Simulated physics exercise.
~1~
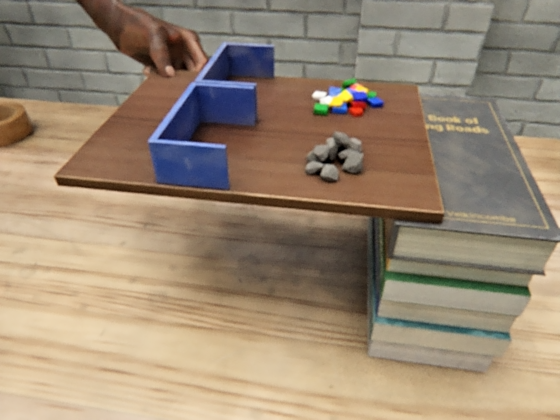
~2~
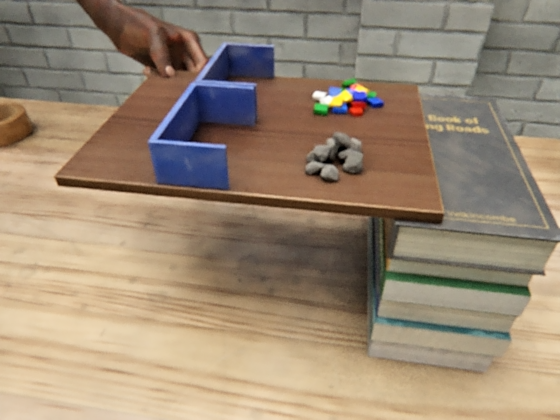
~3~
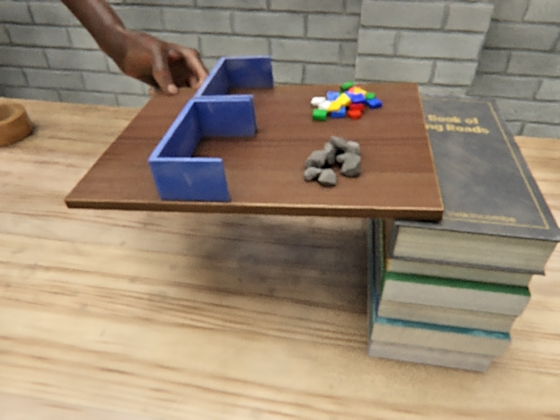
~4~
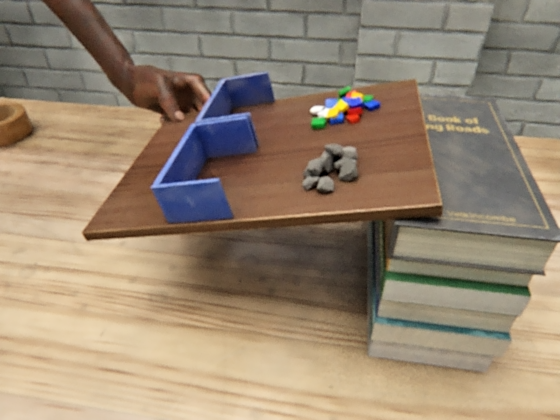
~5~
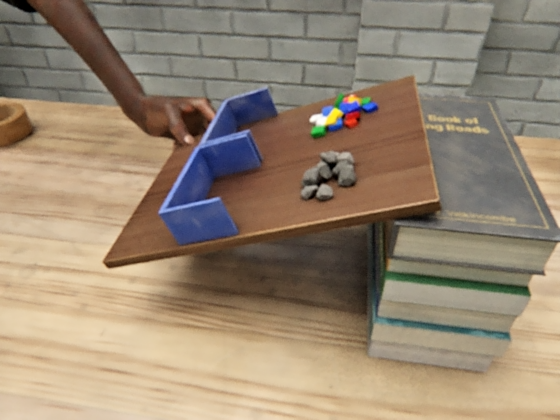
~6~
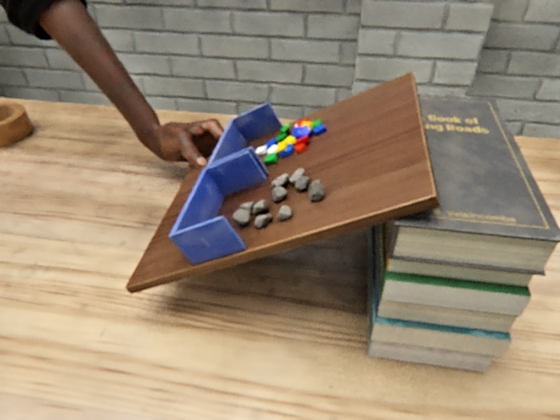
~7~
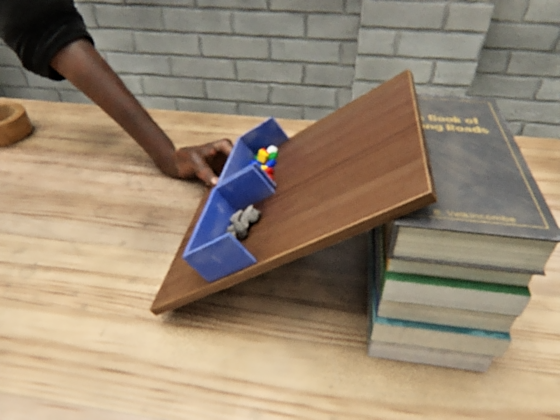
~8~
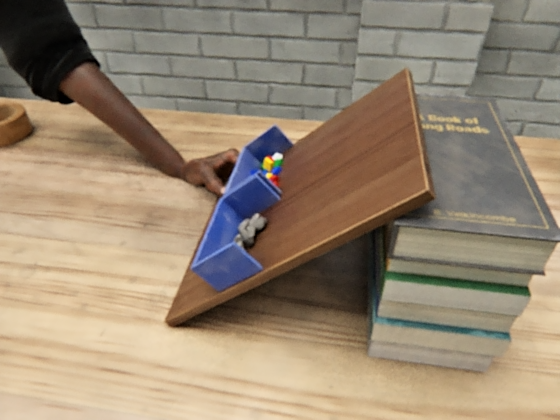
A hand slowly lowered the free end of a brown board propped on a stack of books until it touched the table, and the grey stones and colourful little pieces slid down and ended up gathered behind the blue strips.
